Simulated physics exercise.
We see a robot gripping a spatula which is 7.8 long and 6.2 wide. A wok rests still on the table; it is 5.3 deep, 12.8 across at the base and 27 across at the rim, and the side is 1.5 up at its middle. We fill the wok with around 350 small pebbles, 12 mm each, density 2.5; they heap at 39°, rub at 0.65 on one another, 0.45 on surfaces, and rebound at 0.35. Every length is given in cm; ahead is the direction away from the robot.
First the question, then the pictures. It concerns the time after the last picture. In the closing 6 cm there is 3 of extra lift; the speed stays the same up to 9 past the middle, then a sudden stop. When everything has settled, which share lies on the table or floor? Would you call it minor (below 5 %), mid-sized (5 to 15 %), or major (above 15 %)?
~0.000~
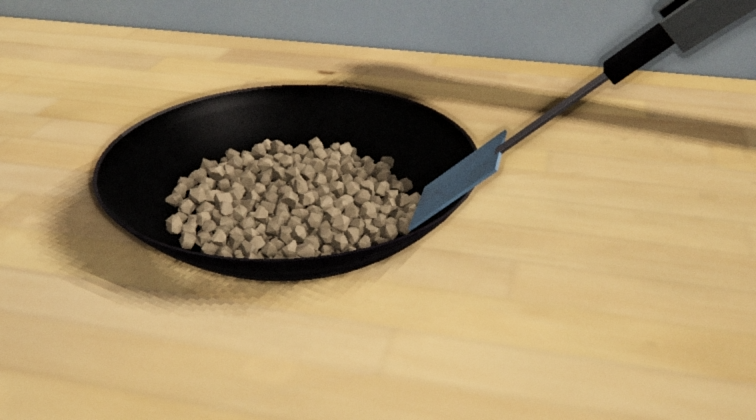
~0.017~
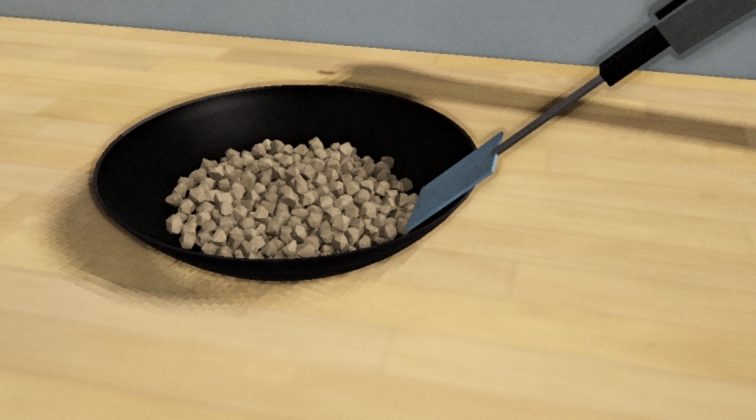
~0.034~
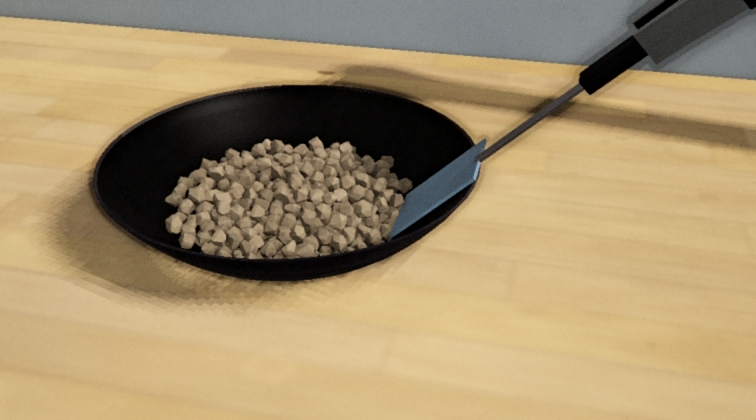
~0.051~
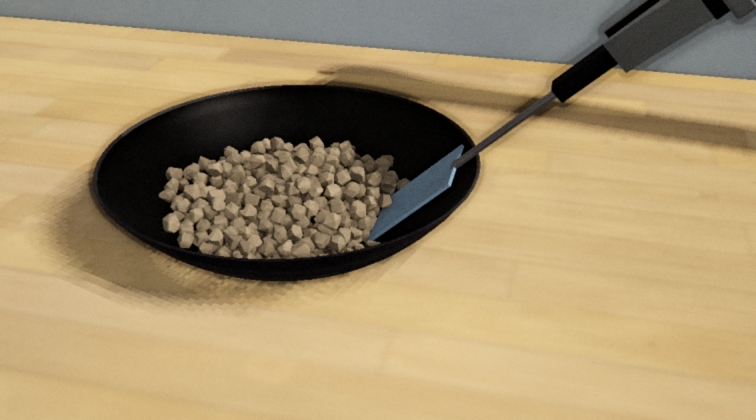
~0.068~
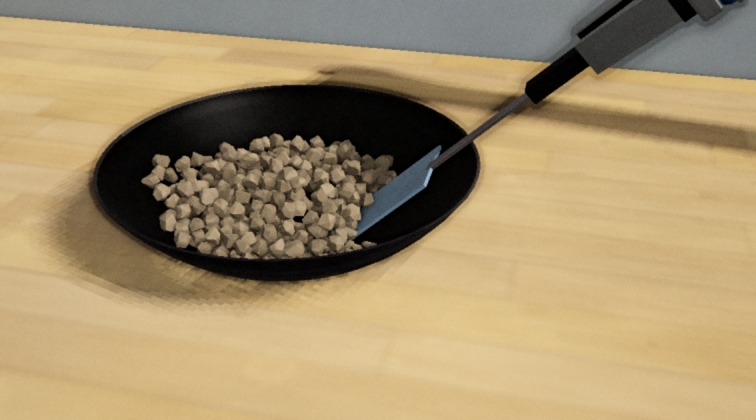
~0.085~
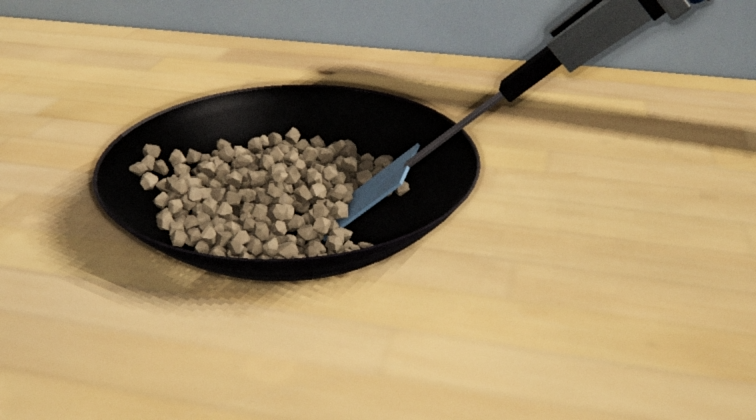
I would call it major.
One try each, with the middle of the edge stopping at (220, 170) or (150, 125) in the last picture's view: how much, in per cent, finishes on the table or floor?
First try roughly 0 percent, second roughly 25 percent.
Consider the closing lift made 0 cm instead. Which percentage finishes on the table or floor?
Close to 15 in a hundred.
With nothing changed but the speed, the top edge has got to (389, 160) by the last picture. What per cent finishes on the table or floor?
Expect some 30 per cent there.
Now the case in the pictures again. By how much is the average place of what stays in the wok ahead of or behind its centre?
Offset: About 3.5 cm, ahead.
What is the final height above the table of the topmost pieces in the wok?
Height at the end: Around 5.5 cm.
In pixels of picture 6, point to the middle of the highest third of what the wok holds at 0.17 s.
Near (212, 164).
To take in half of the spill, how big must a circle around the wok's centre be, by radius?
I reckon close to 26 centimetres.
After 0.13 s, sloping 44°, highest piece 7 above the table; 353 in the wok.
After 0.17 s, sloping 44°, highest piece 6 above the table; 353 in the wok.
After 0.39 s, sloping 44°, highest piece 10 above the table; 283 in the wok, 33 on the table or floor, 37 on the blade or in flight.
After 1.44 s, sloping 44°, highest piece 6 above the table; 283 in the wok, 70 on the table or floor.
In the end, 283 in the wok, 70 on the table or floor. That is 20 % on the table or floor.
